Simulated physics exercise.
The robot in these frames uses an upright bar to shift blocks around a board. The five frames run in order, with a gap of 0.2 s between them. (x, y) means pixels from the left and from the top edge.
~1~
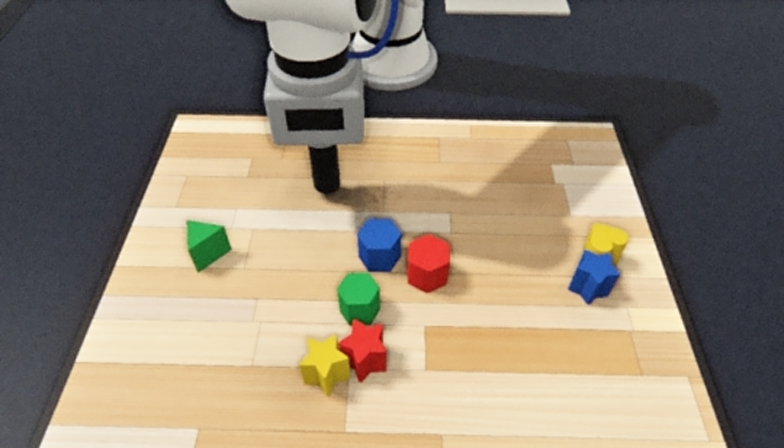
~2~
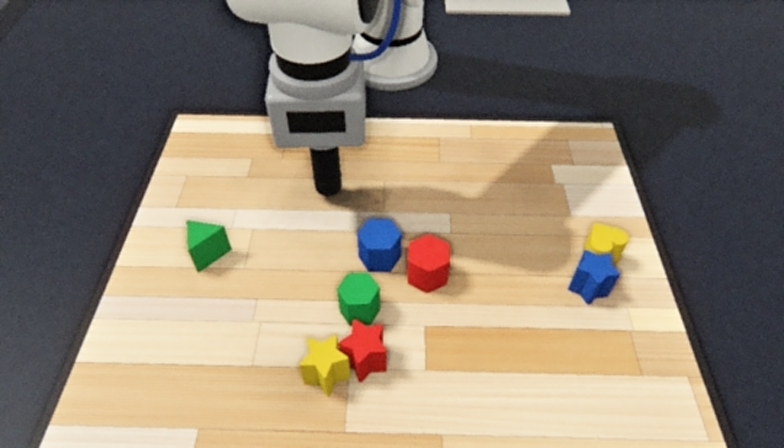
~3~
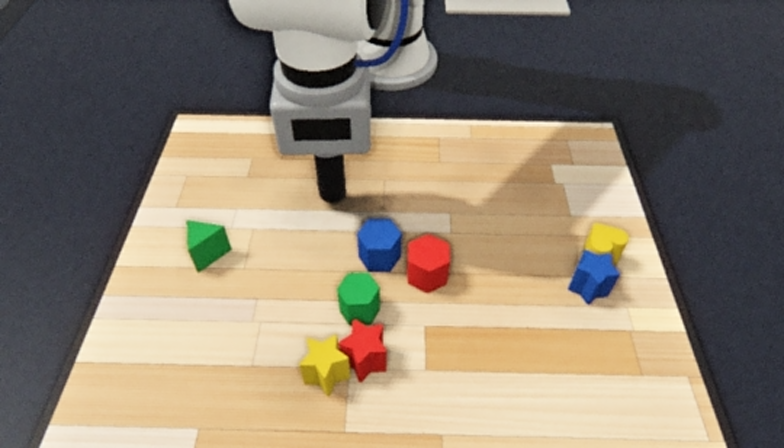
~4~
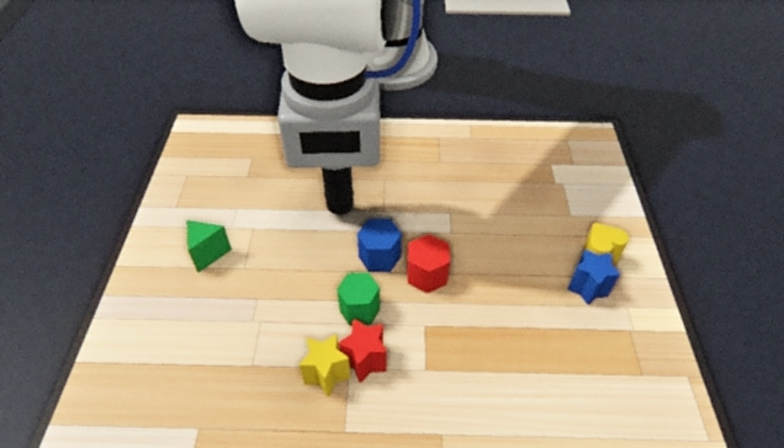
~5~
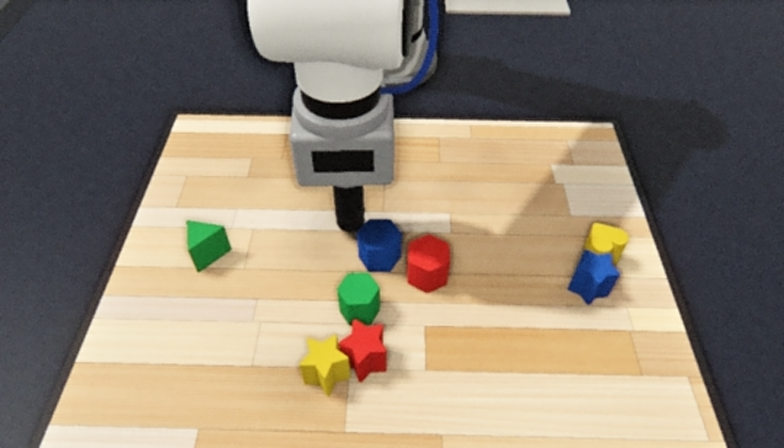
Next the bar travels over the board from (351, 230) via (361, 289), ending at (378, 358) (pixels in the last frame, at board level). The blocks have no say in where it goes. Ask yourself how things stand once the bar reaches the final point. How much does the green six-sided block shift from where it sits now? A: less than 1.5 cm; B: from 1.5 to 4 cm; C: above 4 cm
C (above 4 cm)
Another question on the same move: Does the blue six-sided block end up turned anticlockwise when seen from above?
Yes, that is how it ends up.
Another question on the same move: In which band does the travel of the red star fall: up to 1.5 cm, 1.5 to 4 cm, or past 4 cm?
It will fall in the top band, over 4 cm.
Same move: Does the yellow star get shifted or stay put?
At the end of the path, it will have moved.
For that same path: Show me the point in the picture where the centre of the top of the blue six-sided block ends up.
Around pixel (393, 249).
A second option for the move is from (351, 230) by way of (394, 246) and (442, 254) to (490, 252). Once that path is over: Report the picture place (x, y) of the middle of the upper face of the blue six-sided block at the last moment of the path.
Pixel (400, 254).
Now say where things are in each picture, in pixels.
The first picture shows bar's lower end (327, 185); yellow star (323, 354); green six-sided block (358, 288); red star (364, 340); blue six-sided block (379, 233).
The second picture shows bar (329, 187); blocks still.
The third picture shows bar (333, 194); blocks still.
The fourth picture shows bar (340, 206); blocks still.
The fifth picture shows bar (351, 222); yellow star (323, 354); green six-sided block (358, 288); red star (364, 340); blue six-sided block (379, 233).
What follows on the original path. One third of the way, bar (356, 261); blue six-sided block (392, 247), turned 35° anticlockwise.
Two thirds of the way, bar (365, 304); yellow star (322, 359), turned 25° clockwise; green six-sided block (357, 320), turned 25° clockwise; red star (364, 354), turned 25° anticlockwise; blue six-sided block (393, 249), turned 40° anticlockwise.
At the end, bar (378, 351); yellow star (320, 374), turned 90° clockwise; green six-sided block (364, 372), turned 35° clockwise; red star (364, 412), turned 15° anticlockwise; blue six-sided block (393, 249), turned 40° anticlockwise.
